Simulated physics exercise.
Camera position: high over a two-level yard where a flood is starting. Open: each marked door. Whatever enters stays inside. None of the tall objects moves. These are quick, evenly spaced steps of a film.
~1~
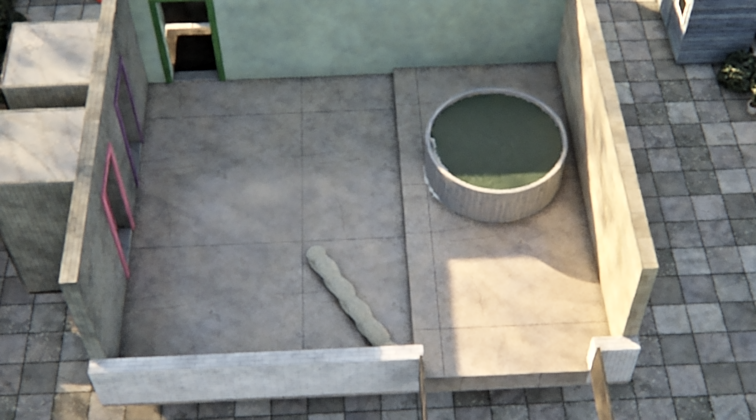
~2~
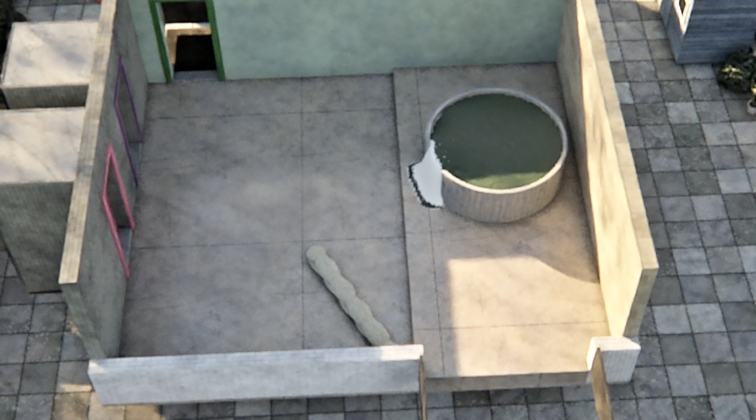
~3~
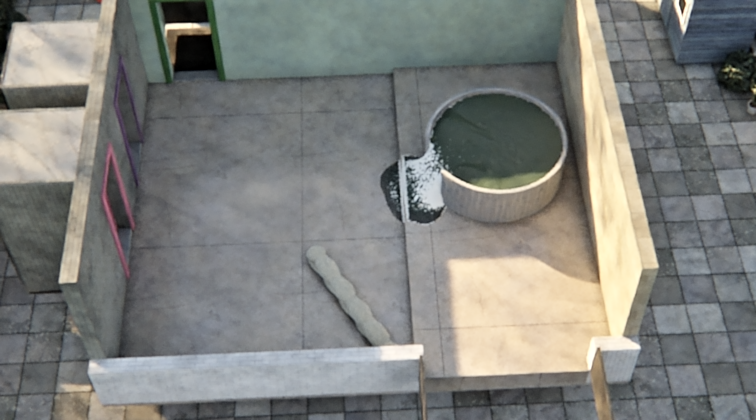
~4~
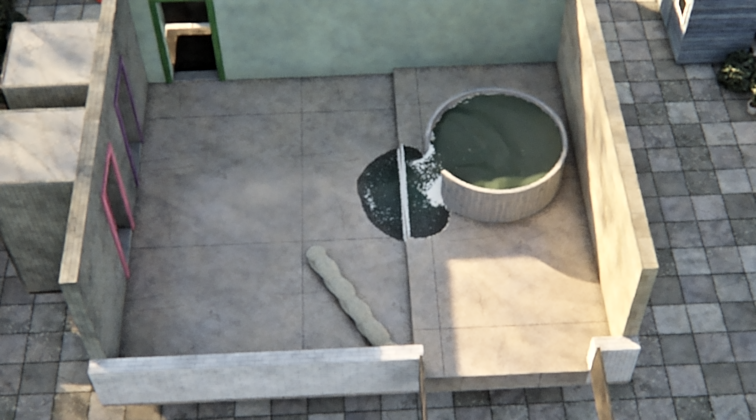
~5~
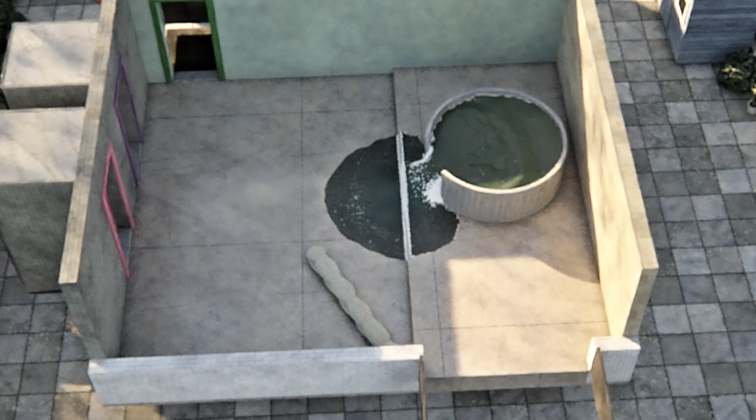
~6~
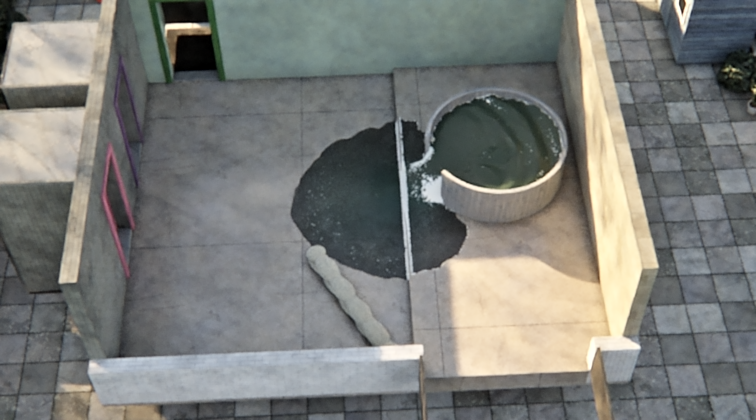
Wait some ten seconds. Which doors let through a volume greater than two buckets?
The pink door counts as over; the green door counts as over; the purple door counts as over.
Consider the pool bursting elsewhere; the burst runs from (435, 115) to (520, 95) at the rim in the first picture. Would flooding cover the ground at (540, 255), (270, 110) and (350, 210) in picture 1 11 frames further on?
Bone-dry, submerged, bone-dry.
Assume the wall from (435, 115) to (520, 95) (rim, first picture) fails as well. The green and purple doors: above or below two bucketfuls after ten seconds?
The green door ends up above; the purple door ends up above.
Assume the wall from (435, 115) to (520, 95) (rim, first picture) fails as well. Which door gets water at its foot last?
The one in pink.
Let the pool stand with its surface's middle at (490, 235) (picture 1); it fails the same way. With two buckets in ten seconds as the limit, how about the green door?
I'd say the green one crosses the threshold.
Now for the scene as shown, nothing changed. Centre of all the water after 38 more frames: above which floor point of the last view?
Roughly (337, 210) in the last picture.
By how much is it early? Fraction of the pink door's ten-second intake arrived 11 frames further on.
Share by then: 0 in a hundred.
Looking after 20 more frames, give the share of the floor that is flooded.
Near 55 in a hundred.
A moment on, water covers 30 % of the floor; the pink door not reached, the green door not reached, the purple door not reached.
Next, water covers 45 % of the floor; the pink door wet at the sill, nothing in, the green door not reached, the purple door wet at the sill, nothing in.
Then, water covers 55 % of the floor; the pink door far over two buckets in, the green door wet at the sill, nothing in, the purple door over two buckets in.
Later, water covers 60 % of the floor; the pink door far over two buckets in, the green door over two buckets in, the purple door over two buckets in.
In the end, water covers 65 % of the floor; the pink door far over two buckets in, the green door far over two buckets in, the purple door far over two buckets in.
